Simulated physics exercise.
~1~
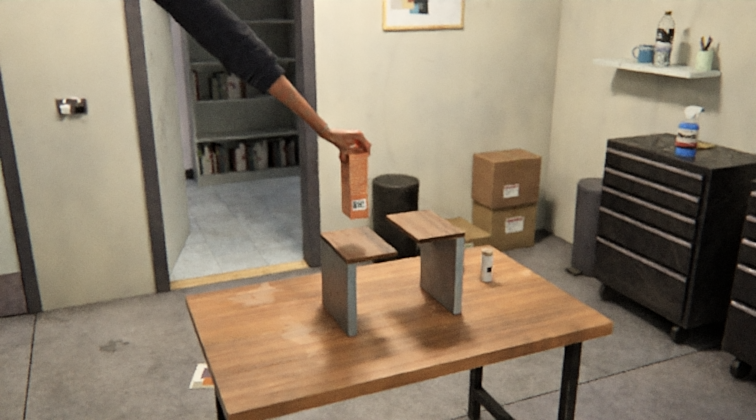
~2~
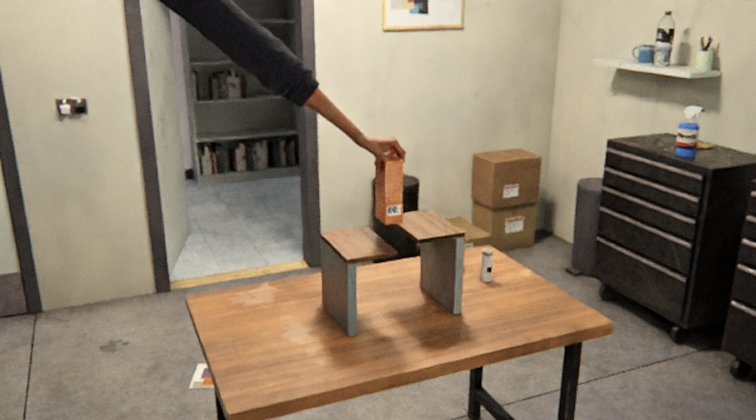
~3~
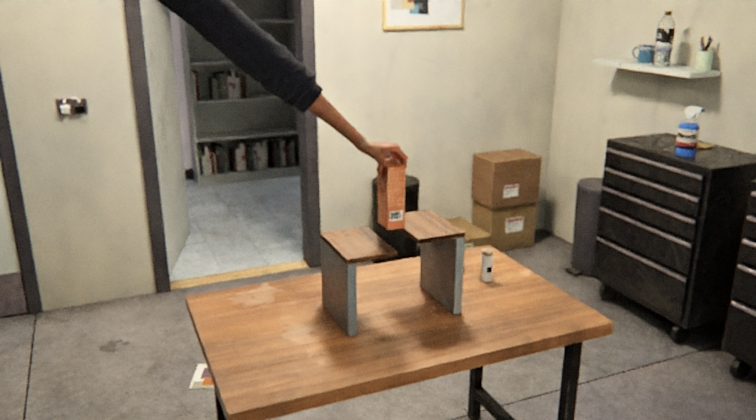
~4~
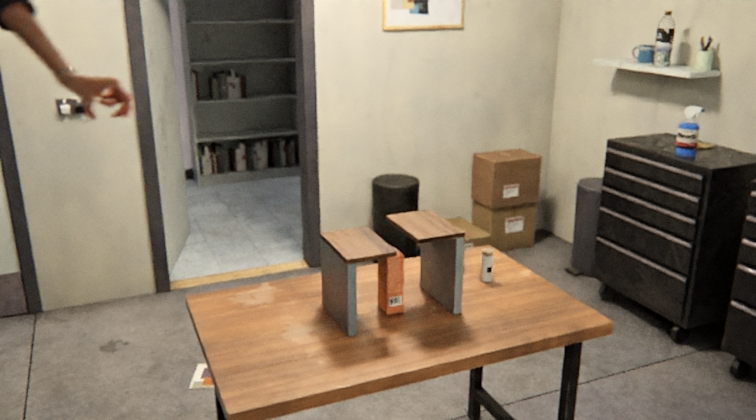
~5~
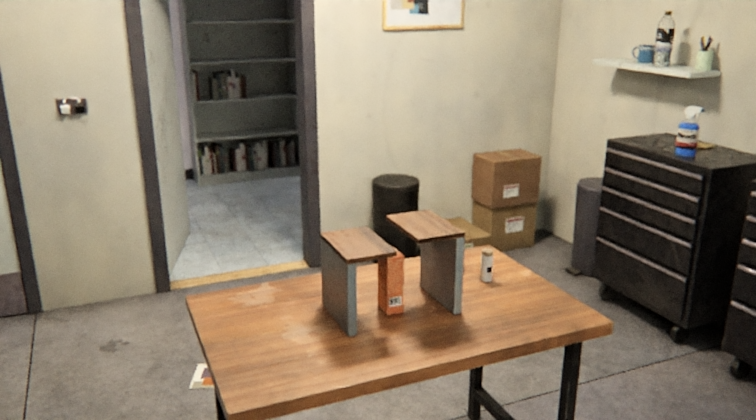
Hand lowering an orange packet into the gap between two wooden ledges, then withdrawing, leaving it standing upright on the table.
